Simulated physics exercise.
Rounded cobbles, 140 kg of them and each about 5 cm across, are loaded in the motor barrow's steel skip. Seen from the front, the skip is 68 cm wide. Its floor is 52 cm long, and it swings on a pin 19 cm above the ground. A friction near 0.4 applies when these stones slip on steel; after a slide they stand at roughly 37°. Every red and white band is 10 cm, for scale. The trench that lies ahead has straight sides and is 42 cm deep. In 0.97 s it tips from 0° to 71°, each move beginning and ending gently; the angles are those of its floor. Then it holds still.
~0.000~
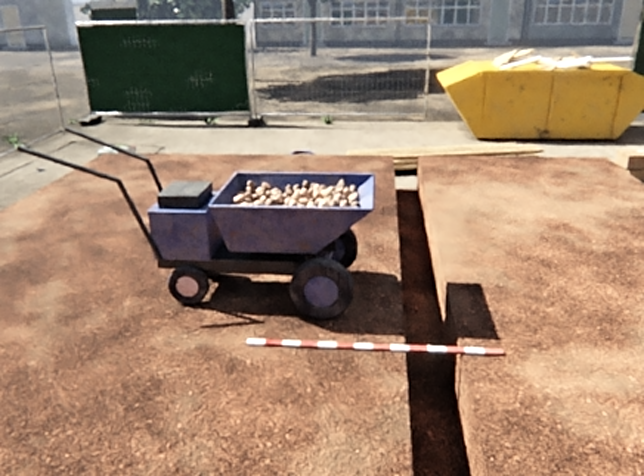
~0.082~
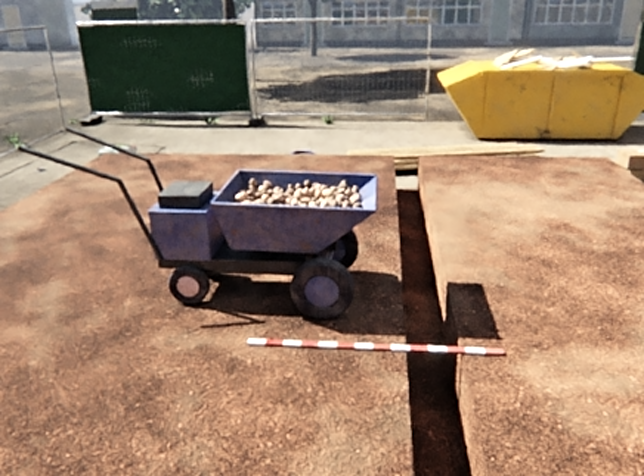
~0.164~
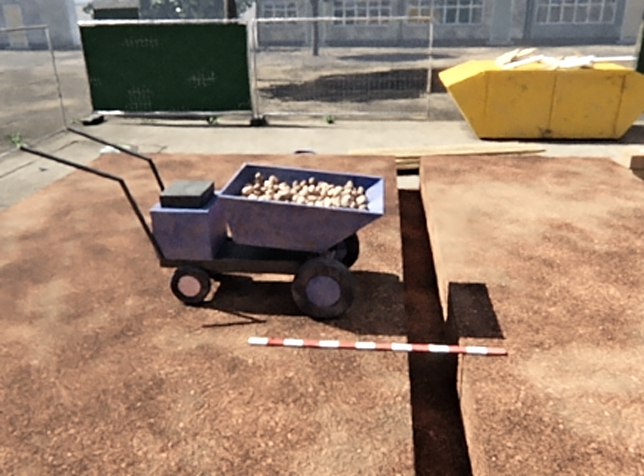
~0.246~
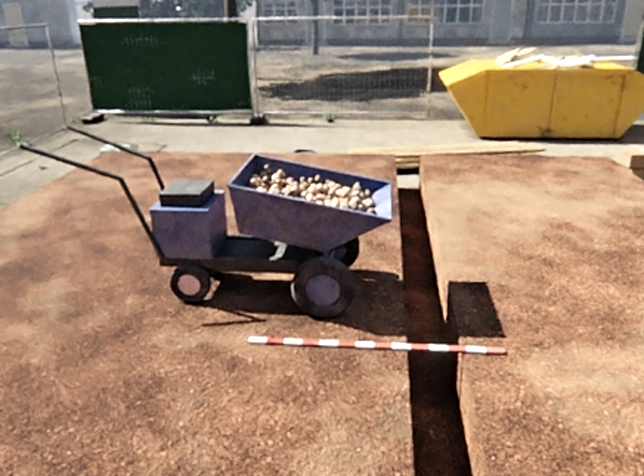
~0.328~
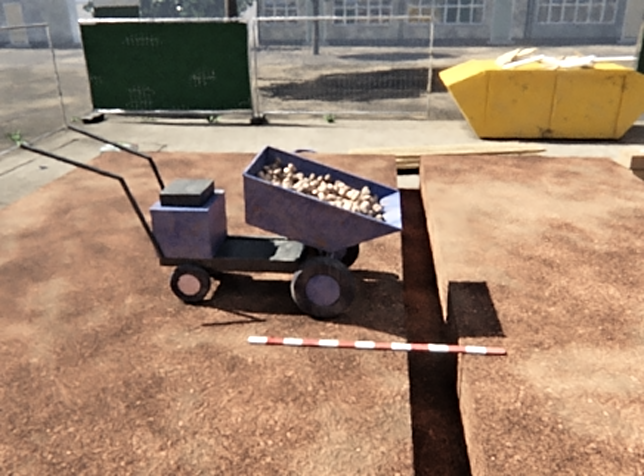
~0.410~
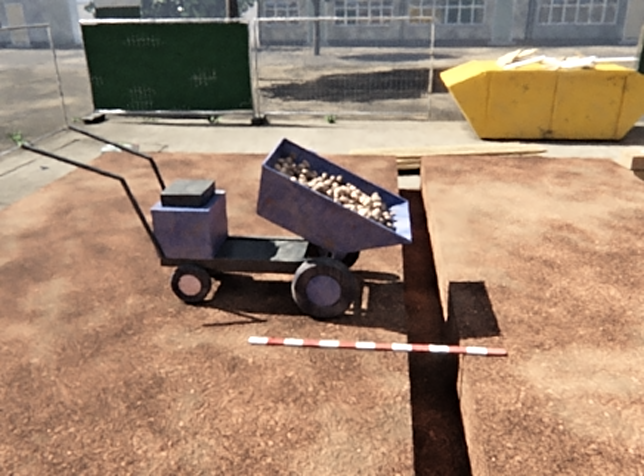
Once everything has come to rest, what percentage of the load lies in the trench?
67 %.
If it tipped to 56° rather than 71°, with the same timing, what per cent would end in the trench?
Roughly 65% would end there.
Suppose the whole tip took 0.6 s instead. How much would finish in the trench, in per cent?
About 55%.
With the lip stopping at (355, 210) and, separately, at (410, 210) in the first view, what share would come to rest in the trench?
First place roughly 95%, second roughly 0%.
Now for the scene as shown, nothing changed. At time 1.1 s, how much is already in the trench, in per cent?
Approx. 30 % of the load.
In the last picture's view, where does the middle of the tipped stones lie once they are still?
Roughly at (438, 334).
After 0.7 s the floor is at 60°; 100 % in the skip; the foremost stones are at (424, 267).
After 1.1 s the floor is at 71°; 61 % in the skip, 28 % in the trench, 11 % past the trench; the foremost stones are at (487, 299).
After 1.4 s the floor is at 71°; 12 % in the skip, 55 % in the trench, 33 % past the trench; the foremost stones are at (587, 318).
After 3.4 s the floor is at 71°; 0 % in the skip, 67 % in the trench, 33 % past the trench; the foremost stones are past the picture's edge.
